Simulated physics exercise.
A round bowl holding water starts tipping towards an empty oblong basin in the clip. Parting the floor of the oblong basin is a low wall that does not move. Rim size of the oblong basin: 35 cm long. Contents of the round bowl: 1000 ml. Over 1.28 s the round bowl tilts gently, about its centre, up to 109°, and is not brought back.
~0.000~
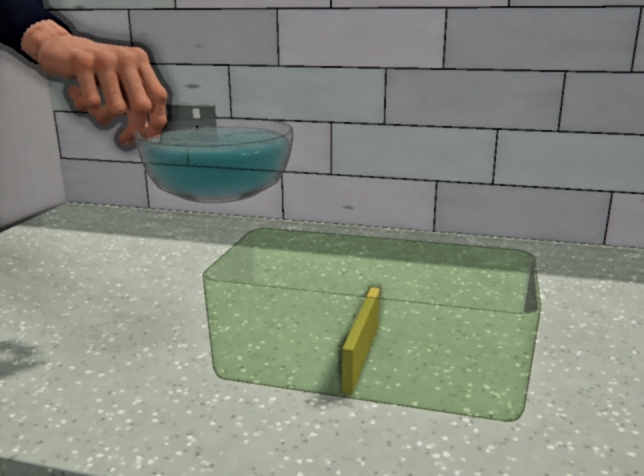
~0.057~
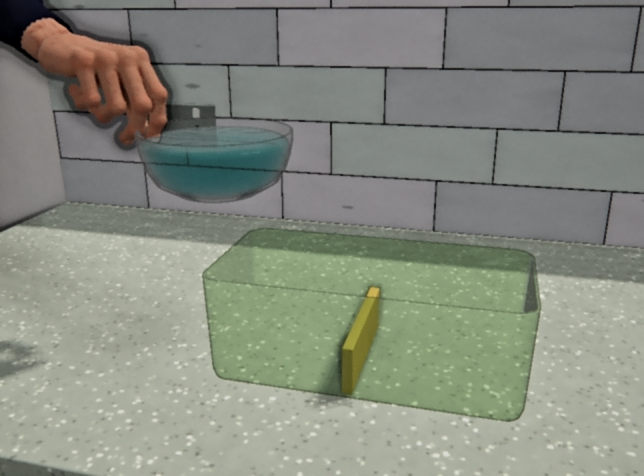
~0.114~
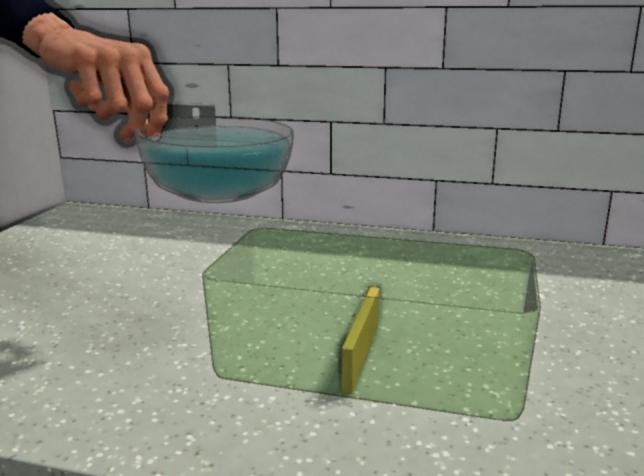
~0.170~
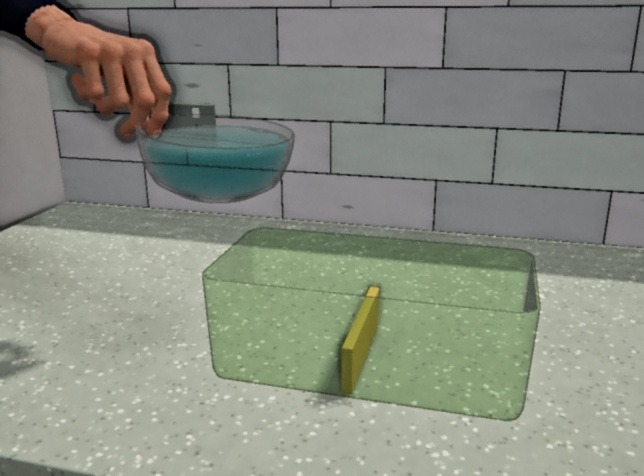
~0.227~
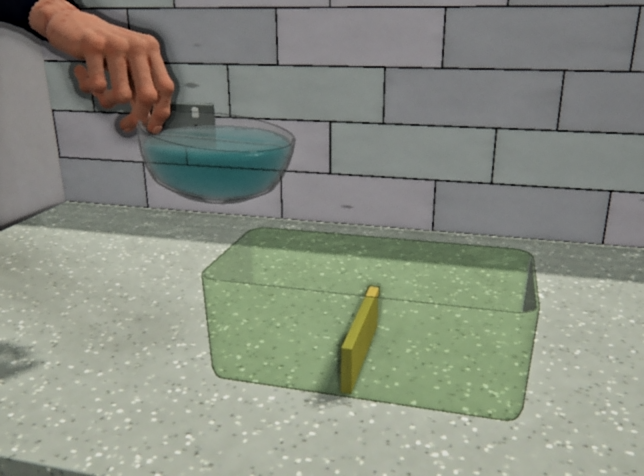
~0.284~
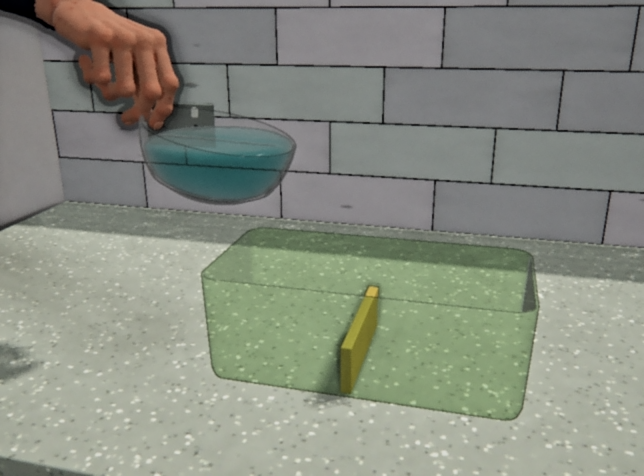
A glass bowl of blue-green water, gripped by a hand, tilts slightly rightward above a green basin.
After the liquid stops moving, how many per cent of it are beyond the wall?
About 19 per cent.
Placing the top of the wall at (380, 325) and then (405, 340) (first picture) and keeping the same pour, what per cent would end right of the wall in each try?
Roughly 5 per cent, then 20 per cent.
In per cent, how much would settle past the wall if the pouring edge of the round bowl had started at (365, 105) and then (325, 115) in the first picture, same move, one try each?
I'd say 90 percent on the first go, 70 percent on the next.
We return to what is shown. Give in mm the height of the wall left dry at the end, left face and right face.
Measured: Left around 24 mm, right around 50 mm.
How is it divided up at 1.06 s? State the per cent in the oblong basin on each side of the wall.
Near 78 on the left, 18 on the right.
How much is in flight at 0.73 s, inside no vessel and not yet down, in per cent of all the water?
Close to 30 in a hundred.
By 0.73 s the tilt is 67° and 34 per cent is still to pour, 26 is left of the wall and 11 right of it.
By 1.06 s the tilt is 101° and 1 per cent is still to pour, 77 is left of the wall and 19 right of it.
By 1.41 s the tilt is 109° and 0 per cent is still to pour, 80 is left of the wall and 19 right of it.
By 1.78 s the tilt is 109° and 0 per cent is still to pour, 80 is left of the wall and 19 right of it.
At rest 80 per cent lies left of the wall, 19 right of it and 1 outside.
